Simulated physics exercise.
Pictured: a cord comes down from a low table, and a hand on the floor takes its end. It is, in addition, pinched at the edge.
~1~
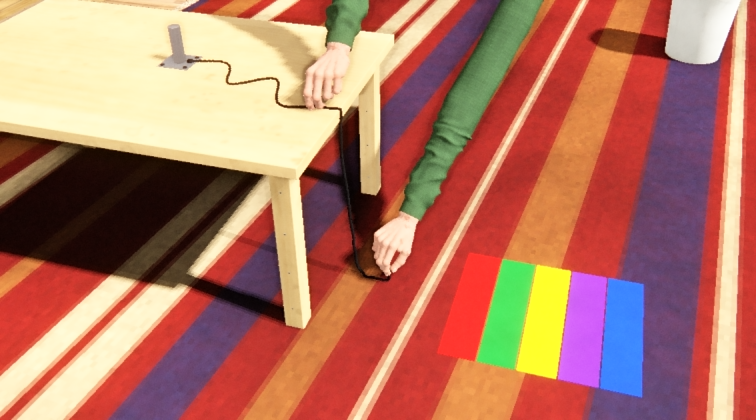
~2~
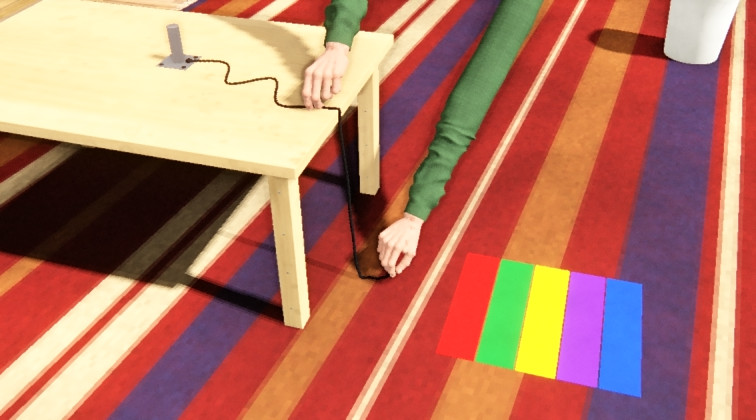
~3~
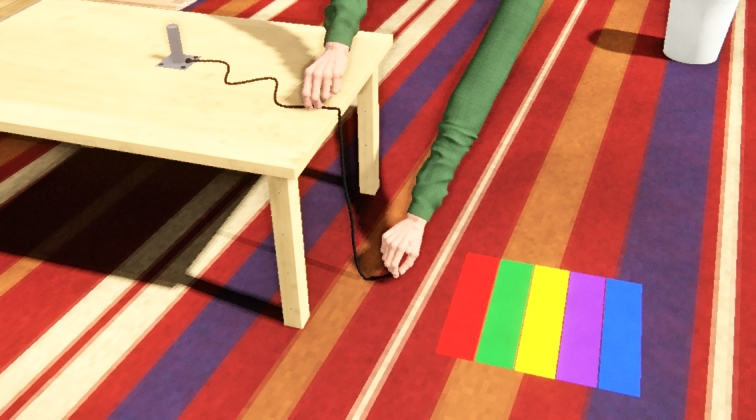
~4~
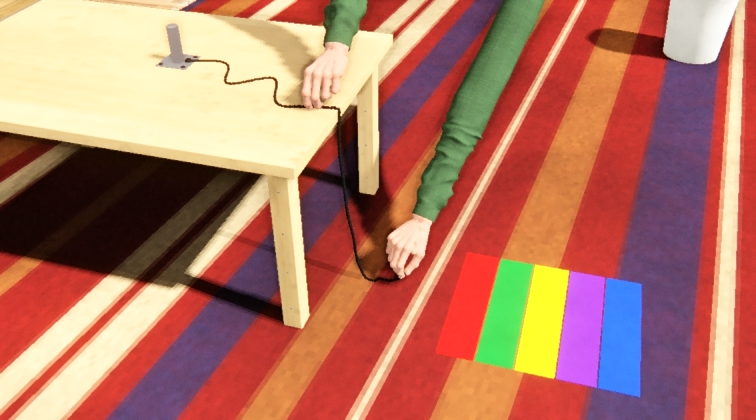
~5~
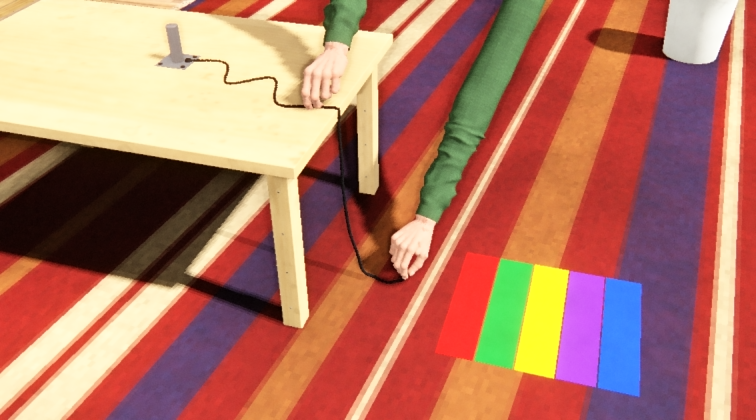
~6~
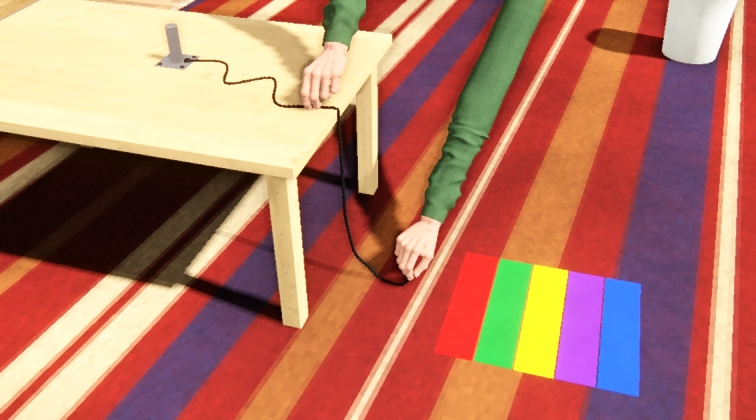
Two hands in green sleeves hold a thin black cord at a pale wooden table on a red, orange, purple and cream striped carpet, seen from above at an angle. The cord runs from a small grey post across the tabletop and over the edge, near red, green, yellow, purple and blue strips. The lower hand slides its end slightly right along the floor, while the upper hand and camera stay still.
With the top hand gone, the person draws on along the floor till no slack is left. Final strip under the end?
Purple.
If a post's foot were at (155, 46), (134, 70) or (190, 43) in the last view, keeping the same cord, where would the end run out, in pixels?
In pixels, the answers are (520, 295), (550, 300) and (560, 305).
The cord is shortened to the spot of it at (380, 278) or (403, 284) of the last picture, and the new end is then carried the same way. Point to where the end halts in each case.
The pixels are close to (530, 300) and (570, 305), one per try.
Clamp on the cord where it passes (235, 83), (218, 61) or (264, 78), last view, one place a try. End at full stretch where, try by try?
First near (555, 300), then near (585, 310), then near (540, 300).
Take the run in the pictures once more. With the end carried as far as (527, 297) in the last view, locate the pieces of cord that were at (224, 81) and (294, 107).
The first ends at (254, 78) and the second at (349, 126).
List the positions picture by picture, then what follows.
In the first picture, end (390, 271); red (462, 337); green (500, 345); yellow (540, 353); purple (580, 361); blue (622, 370).
In the second picture, end (395, 272); cord through (223, 62) (251, 81) (278, 104) (340, 130) (349, 200) (356, 261).
In the third picture, end (398, 273).
In the fourth picture, end (404, 273); cord through (222, 62) (251, 81) (277, 104) (339, 130) (346, 199) (358, 261).
In the fifth picture, end (408, 274).
In the sixth picture, end (413, 275); cord through (221, 62) (250, 81) (277, 104) (339, 130) (344, 199) (361, 260).
Soon after, end near (527, 297); over yellow.
Then, end near (566, 304); over purple.
At full stretch, end near (589, 309); over purple. The purple one.
